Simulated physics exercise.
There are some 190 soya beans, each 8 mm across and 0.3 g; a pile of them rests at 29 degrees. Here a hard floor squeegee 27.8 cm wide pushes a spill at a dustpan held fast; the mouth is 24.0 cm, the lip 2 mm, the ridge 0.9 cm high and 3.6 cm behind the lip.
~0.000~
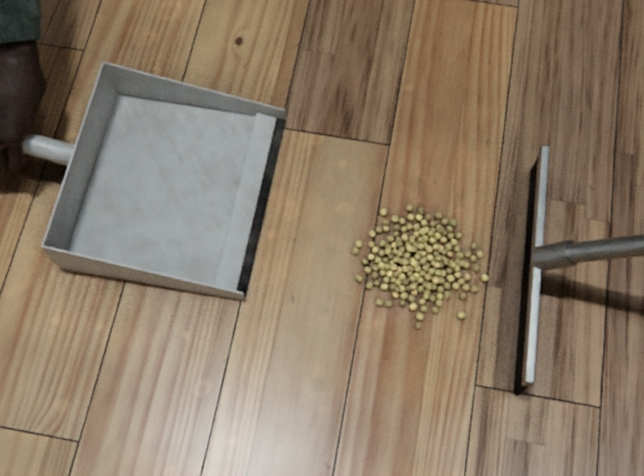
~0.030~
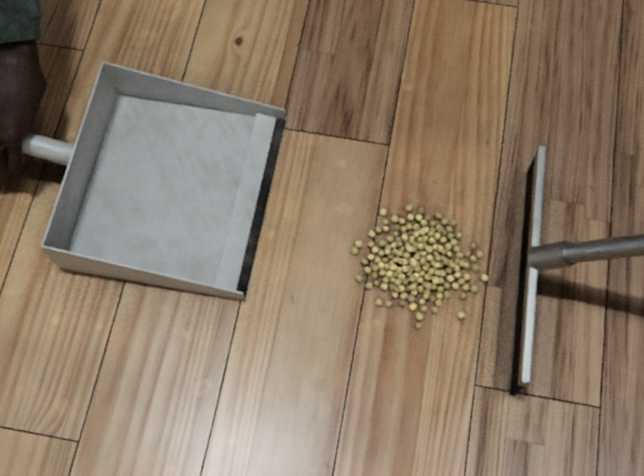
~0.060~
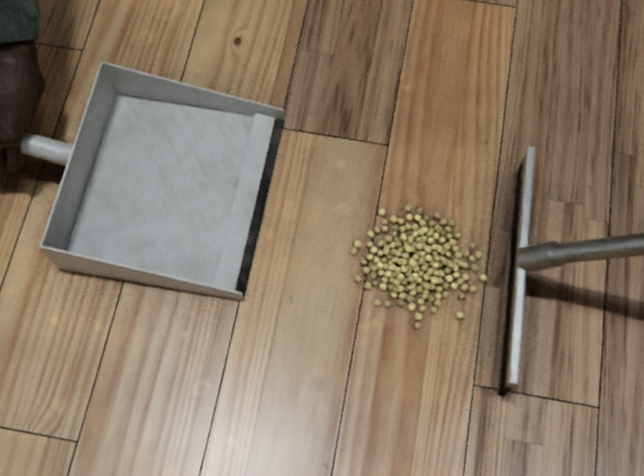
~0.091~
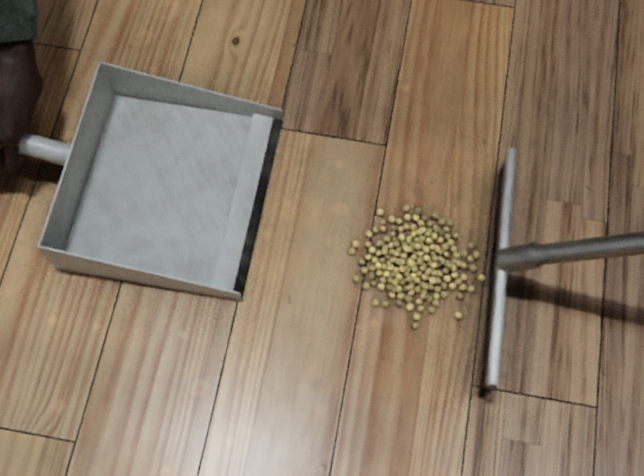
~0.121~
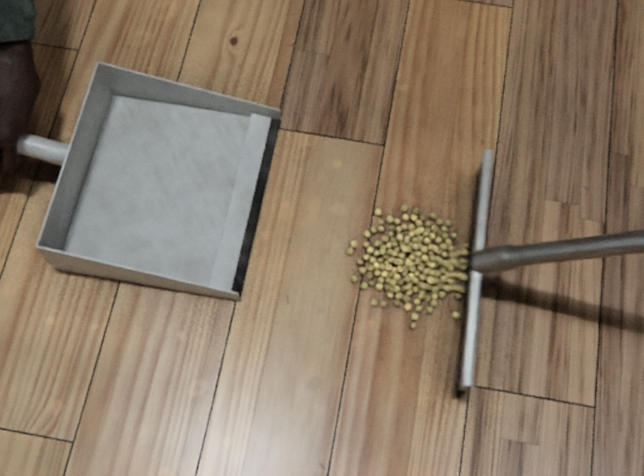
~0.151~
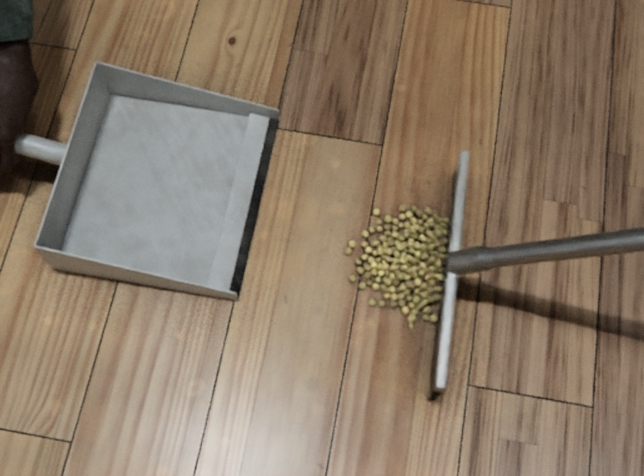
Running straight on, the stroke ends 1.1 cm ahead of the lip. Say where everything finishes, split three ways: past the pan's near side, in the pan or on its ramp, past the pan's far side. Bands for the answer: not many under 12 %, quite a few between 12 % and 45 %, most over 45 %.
Near side: Quite a few; pan: Most; far side: Not many.
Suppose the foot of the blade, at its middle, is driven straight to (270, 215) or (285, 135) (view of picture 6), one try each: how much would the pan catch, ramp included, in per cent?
Close to 60 and 45 in a hundred, in that order.
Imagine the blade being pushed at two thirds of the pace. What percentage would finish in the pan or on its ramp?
It would come to roughly 55 percent.
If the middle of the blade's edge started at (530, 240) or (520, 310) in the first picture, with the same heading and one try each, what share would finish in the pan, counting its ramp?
The two tries give some 50 % and some 45 %.
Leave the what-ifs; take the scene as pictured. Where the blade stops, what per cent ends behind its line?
I'd put it near 5 in a hundred.
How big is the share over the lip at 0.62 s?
So far, roughly 60 per cent.
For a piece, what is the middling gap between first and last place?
Roughly 26 centimetres.
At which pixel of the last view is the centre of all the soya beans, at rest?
Close to pixel (194, 237).
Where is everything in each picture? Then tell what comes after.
Blade from (527, 381) to (543, 154), moved 0.0 cm, 0 of the pieces shifted so far; middle of the pieces at (418, 264); pan at (162, 189), in the first picture.
Blade from (524, 382) to (540, 154), moved 0.4 cm, 0 of the pieces shifted so far; middle of the pieces at (418, 264), in the second picture.
Blade from (511, 382) to (529, 154), moved 1.5 cm, 0 of the pieces shifted so far; middle of the pieces at (417, 264), in the third picture.
Blade from (491, 384) to (510, 156), moved 3.5 cm, 0 of the pieces shifted so far; middle of the pieces at (415, 264), in the fourth picture.
Blade from (465, 385) to (487, 157), moved 6.0 cm, 11 of the pieces shifted so far; middle of the pieces at (413, 264), in the fifth picture.
Blade from (439, 387) to (463, 158), moved 8.5 cm, 121 of the pieces shifted so far; middle of the pieces at (409, 258); pan at (155, 189). The blade's pace is about 0.84 m/s, heading 14 degrees towards the viewer's side, in the sixth picture.
After 0.29 s, middle of the blade 12 cm from the lip; 0 % over the lip, far side 0 %, near side 10 %.
Then, at 0.39 s, middle of the blade 4 cm from the lip; 5 % over the lip, far side 0 %, near side 20 %.
After 0.62 s, middle of the blade 1 cm from the lip; 60 % over the lip, far side 5 %, near side 20 %.
At rest (1.7 s), near side 20 %, pan 50 %, far side 5 %, in front of the lip or behind the blade 25 %.
